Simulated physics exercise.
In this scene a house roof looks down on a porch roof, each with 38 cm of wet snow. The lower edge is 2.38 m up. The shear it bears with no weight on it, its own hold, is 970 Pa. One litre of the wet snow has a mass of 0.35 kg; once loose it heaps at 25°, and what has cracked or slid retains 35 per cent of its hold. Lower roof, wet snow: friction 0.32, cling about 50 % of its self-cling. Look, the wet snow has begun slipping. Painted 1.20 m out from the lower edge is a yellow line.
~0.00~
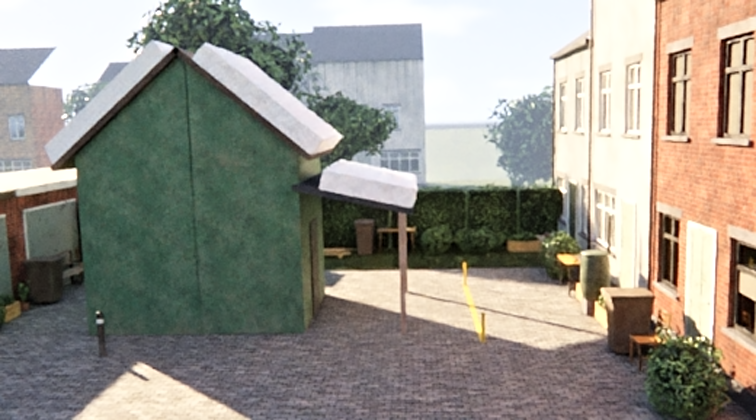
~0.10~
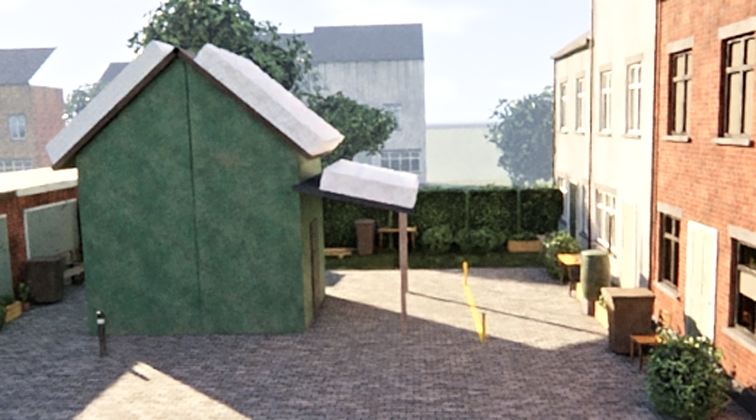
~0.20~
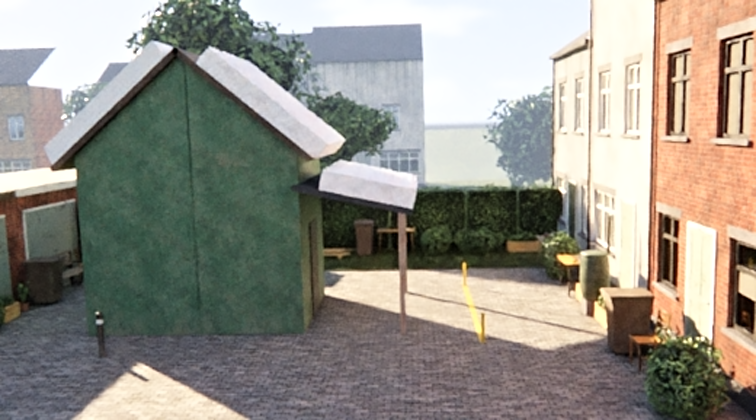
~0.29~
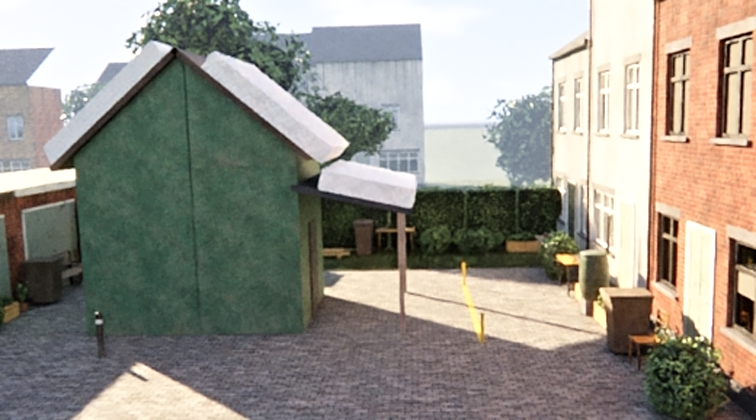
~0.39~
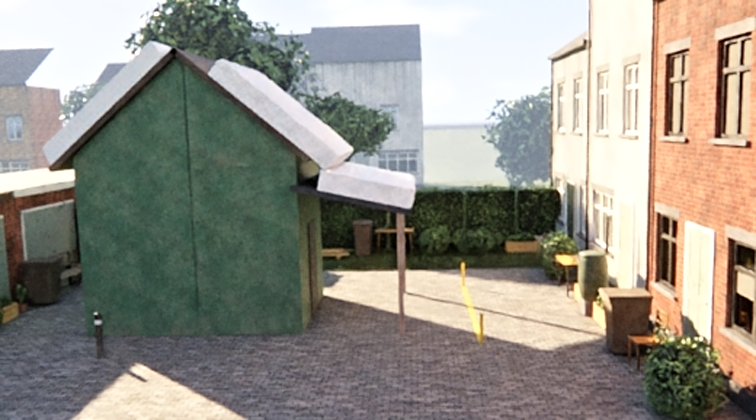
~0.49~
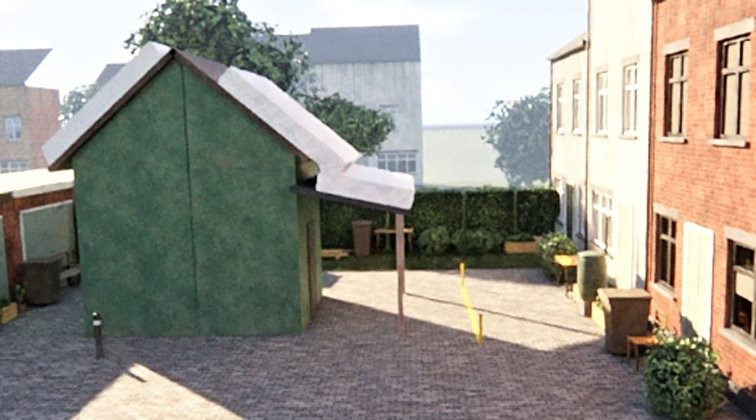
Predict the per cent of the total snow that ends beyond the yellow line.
26 per cent.
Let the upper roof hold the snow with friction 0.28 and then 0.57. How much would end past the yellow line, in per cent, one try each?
I'd expect around 12 percent, then around 0 percent.
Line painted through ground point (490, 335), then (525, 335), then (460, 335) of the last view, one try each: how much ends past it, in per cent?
Respectively 20, 7 and 35 percent would end past it.
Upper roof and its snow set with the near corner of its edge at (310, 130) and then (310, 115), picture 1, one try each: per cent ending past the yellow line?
First try 50 %, second try 55 %.
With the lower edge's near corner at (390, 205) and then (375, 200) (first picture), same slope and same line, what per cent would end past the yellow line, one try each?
Close to 35 % on the first try, close to 40 % on the next.
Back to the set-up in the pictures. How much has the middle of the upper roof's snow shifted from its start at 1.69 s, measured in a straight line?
I'd say close to 3.0 m.
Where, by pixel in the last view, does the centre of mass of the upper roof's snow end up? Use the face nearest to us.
Near face, approx. (423, 253).
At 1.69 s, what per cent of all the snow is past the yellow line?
About 0 %.
After 1.04 s, none is below the lower edge and 0 % is past the line.
After 1.69 s, 26 % is below the lower edge and 0 % is past the line.
After 2.35 s, 50 % is below the lower edge and 23 % is past the line.
After 3.00 s, 59 % is below the lower edge and 26 % is past the line.
After 3.60 s, 59 % is below the lower edge and 26 % is past the line.
